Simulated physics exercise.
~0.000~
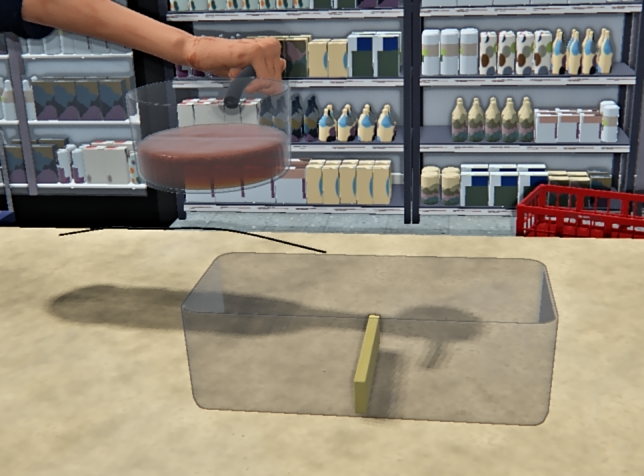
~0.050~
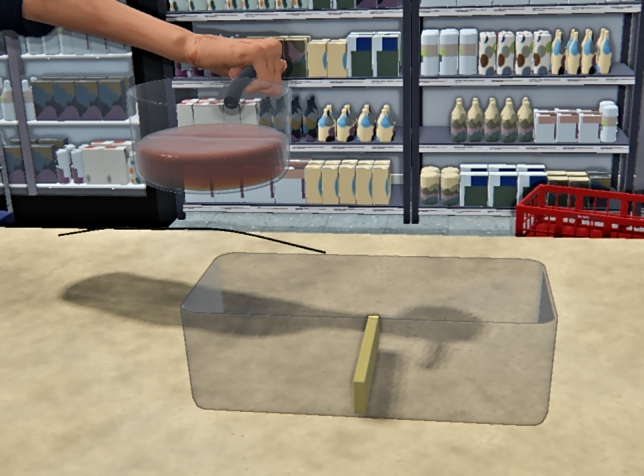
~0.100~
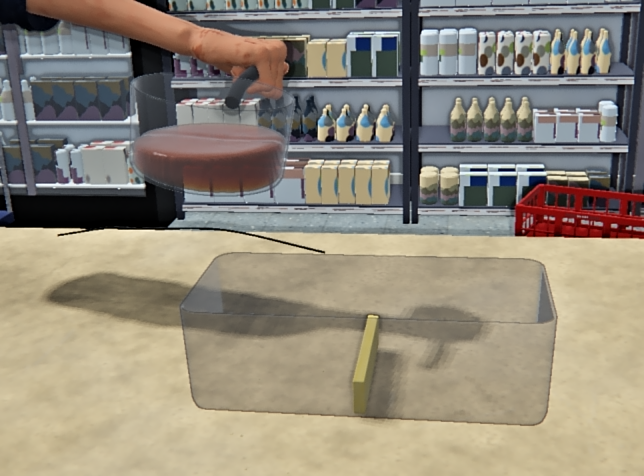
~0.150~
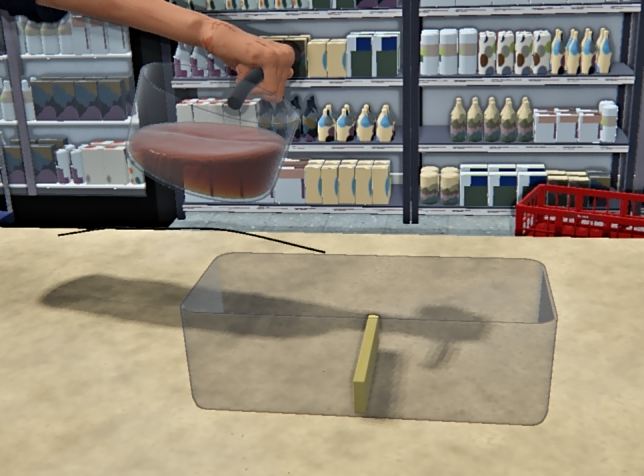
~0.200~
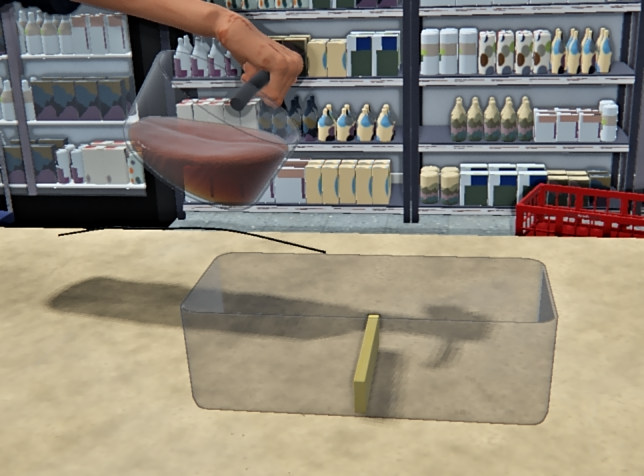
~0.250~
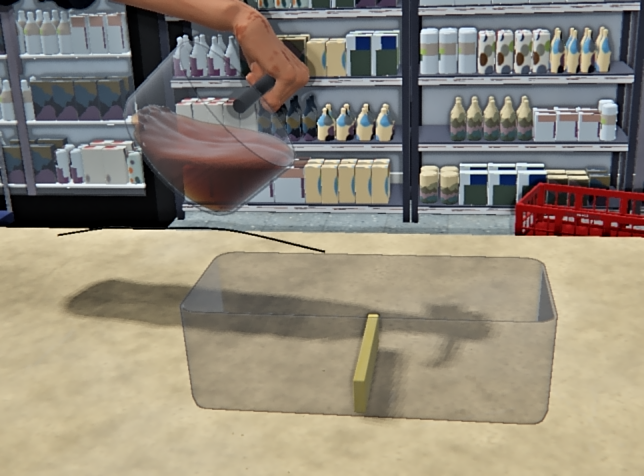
The clip shows a hand holding a transparent saucepan of reddish-brown tea above and left of an empty, clear long basin with a low yellowish wall inside; the hand gradually tilts the saucepan steeply to the right.
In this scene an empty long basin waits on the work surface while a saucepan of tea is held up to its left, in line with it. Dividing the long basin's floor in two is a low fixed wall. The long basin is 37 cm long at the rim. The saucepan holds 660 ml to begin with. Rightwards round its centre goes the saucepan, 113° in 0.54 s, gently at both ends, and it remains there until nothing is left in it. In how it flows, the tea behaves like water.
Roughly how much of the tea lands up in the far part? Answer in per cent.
Around 14 %.
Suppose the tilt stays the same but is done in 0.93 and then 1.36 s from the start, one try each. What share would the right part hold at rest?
I'd say 10 percent on the first go, 15 percent on the next.
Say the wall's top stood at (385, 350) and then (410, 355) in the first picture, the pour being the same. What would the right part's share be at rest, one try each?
Respectively close to 15 and 25 %.
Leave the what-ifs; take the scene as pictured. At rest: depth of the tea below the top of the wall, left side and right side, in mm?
Some 18 mm on the left and 34 mm on the right.
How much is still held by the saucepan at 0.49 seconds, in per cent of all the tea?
About 20 per cent.
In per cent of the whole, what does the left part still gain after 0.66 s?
About 4 per cent.
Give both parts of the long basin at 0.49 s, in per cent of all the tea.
About 34 left, about 0 right.
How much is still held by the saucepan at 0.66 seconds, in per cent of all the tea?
5 %.
After 0.49 s the tilt is 110° and 20 per cent is still to pour, 34 is left of the wall and 0 right of it.
After 0.66 s the tilt is 113° and 5 per cent is still to pour, 73 is left of the wall and 5 right of it.
After 0.84 s the tilt is 113° and 1 per cent is still to pour, 75 is left of the wall and 13 right of it.
After 1.04 s the tilt is 113° and 0 per cent is still to pour, 76 is left of the wall and 14 right of it.
In the end 76 per cent lies left of the wall, 14 right of it and 10 outside.
